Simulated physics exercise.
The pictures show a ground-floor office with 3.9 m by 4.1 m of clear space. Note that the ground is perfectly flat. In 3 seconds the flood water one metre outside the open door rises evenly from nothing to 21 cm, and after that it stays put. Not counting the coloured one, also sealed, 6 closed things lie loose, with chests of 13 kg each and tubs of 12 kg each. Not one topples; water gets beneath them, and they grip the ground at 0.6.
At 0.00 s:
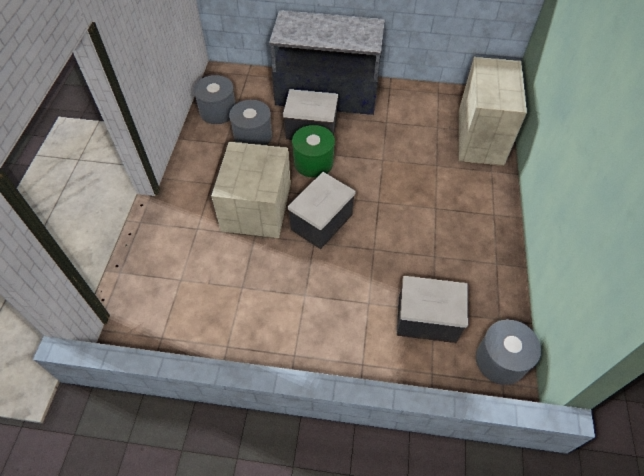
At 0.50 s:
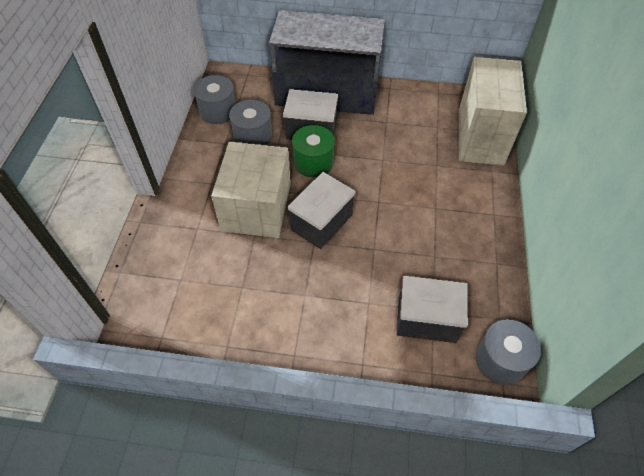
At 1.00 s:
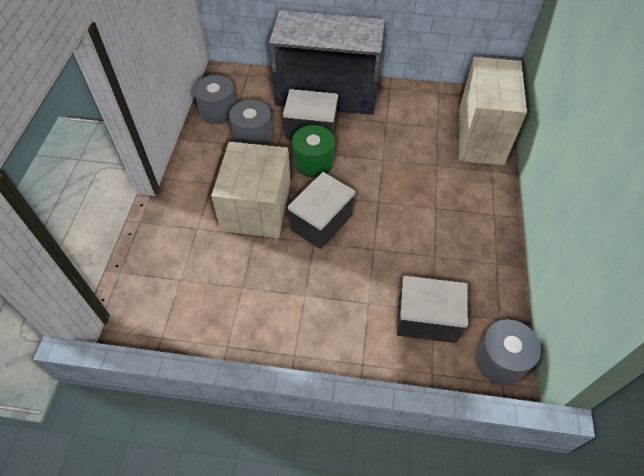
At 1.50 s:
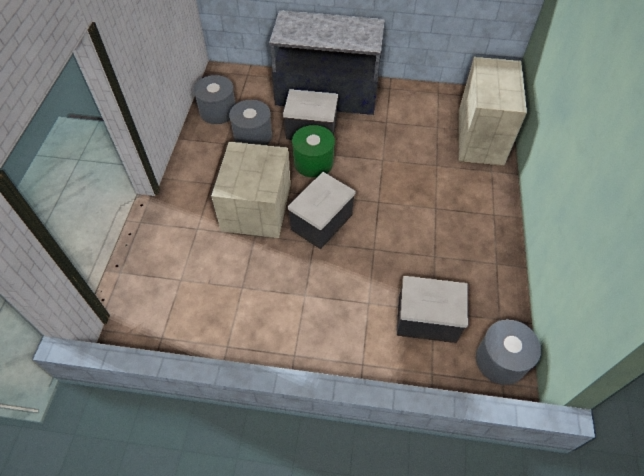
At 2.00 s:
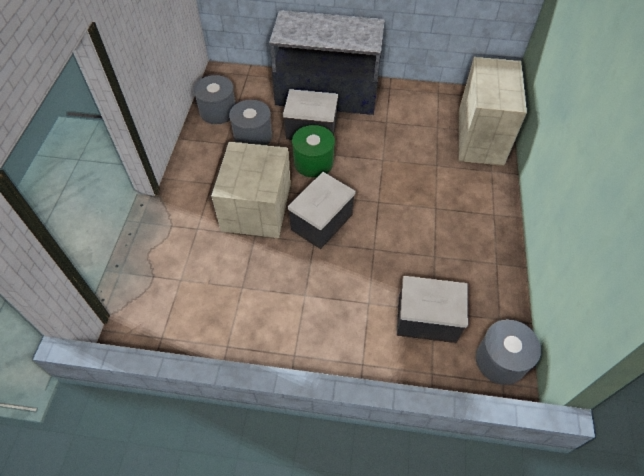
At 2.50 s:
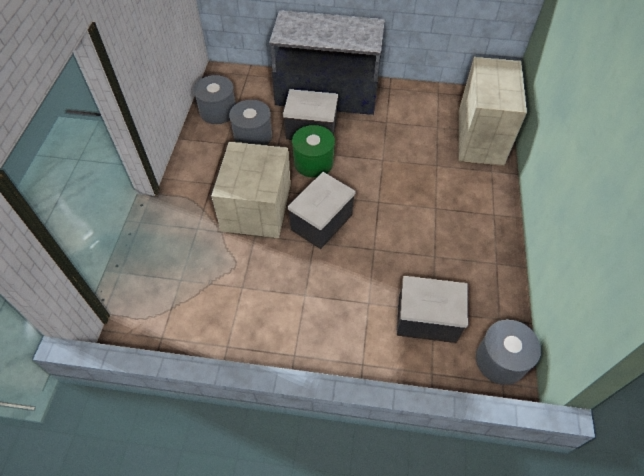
Shallow water spreading through a doorway on the left onto a brown tiled floor, while the green tub and surrounding boxes stay still.
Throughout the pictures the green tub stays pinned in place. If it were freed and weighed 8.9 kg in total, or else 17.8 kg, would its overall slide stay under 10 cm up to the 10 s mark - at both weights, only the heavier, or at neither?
Only at 17.8 kg.
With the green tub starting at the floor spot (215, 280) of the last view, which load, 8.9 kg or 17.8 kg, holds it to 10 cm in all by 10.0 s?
So neither weight works.
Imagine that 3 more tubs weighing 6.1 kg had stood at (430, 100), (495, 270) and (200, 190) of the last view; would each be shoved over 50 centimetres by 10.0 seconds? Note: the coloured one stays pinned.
In the order given, within the mark, then beyond the mark, and last beyond the mark.
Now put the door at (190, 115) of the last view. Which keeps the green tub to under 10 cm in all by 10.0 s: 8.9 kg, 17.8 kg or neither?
Under that setup, neither option succeeds.
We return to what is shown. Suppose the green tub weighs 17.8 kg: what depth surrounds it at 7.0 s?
Roughly 3 cm.
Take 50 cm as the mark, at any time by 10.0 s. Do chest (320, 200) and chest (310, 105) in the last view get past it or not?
In turn: Below, below.
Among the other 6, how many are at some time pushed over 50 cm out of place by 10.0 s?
Counting them up, I find 3.
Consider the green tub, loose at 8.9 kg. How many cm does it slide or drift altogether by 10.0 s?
Around 40 cm in total.
After 3.5 s the green tub would be 0 cm from its start with 8.9 kg and 0 cm from its start with 17.8 kg; 0 cm of water round it then.
After 4.5 s the green tub would be 0 cm from its start with 8.9 kg and 0 cm from its start with 17.8 kg; 1 cm of water round it then.
After 7.0 s the green tub would be 0 cm from its start with 8.9 kg and 0 cm from its start with 17.8 kg; 3 cm of water round it then.
After 10.0 s the green tub would be 38 cm from its start with 8.9 kg and 1 cm from its start with 17.8 kg; 10 cm of water round it then.
